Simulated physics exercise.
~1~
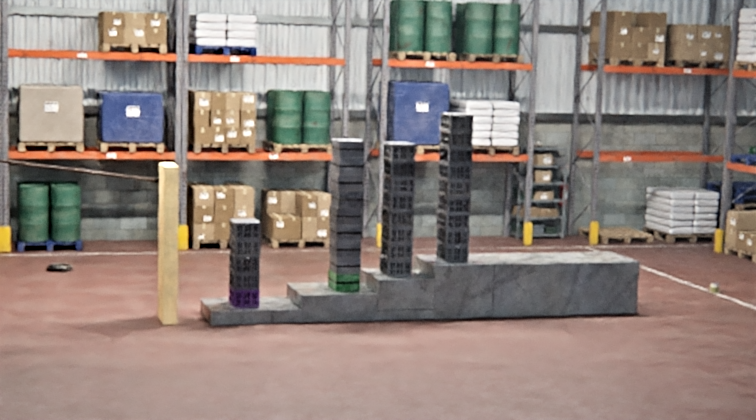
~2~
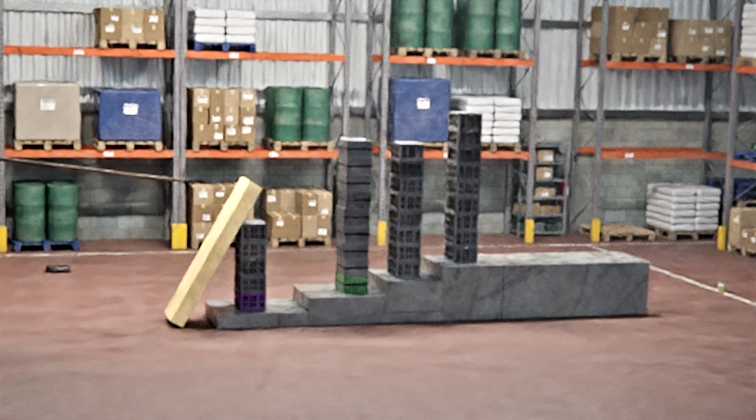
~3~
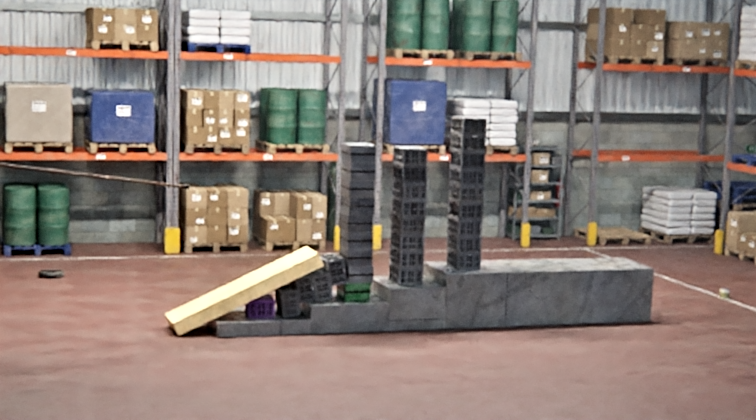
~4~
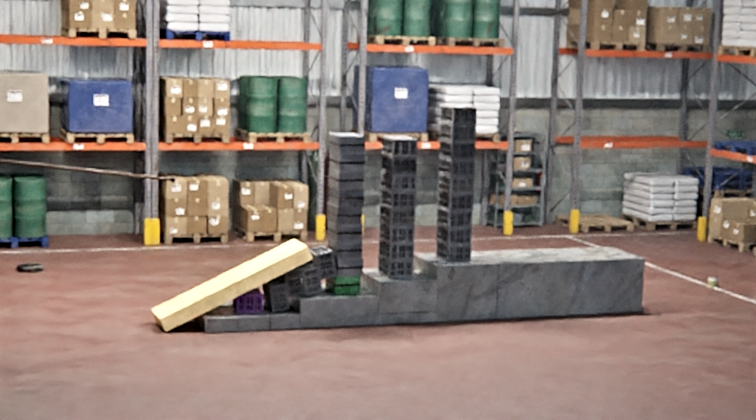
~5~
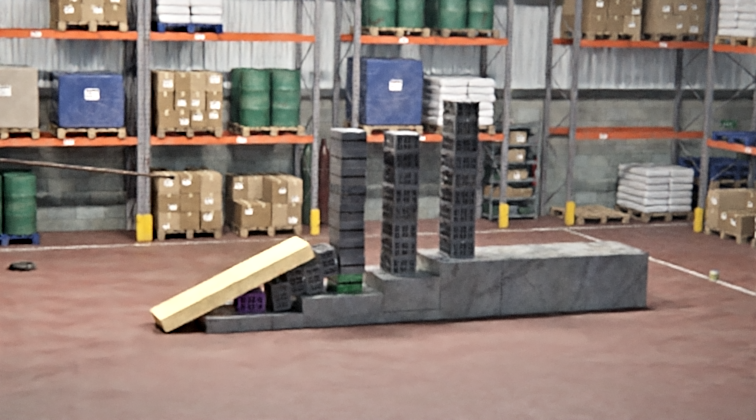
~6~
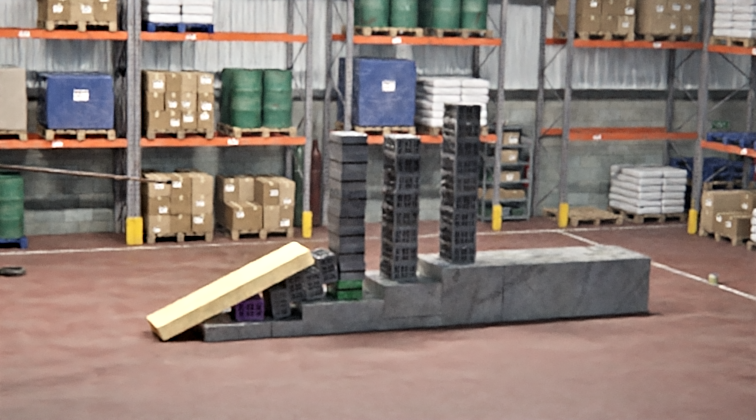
In a warehouse with orange-beamed racks of boxes, drums and sacks, the camera looks from the front and drifts slightly sideways. Four single columns of dark crates stand on rising grey steps, with a purple crate at the foot of the leftmost and a green one at the foot of the next. A tall yellow board stands upright at the left, a thin pole reaching to its top. The board tips rightward into the shortest column, which topples against the second. The board comes to rest slanting over the fallen crates, while the three taller columns remain standing.
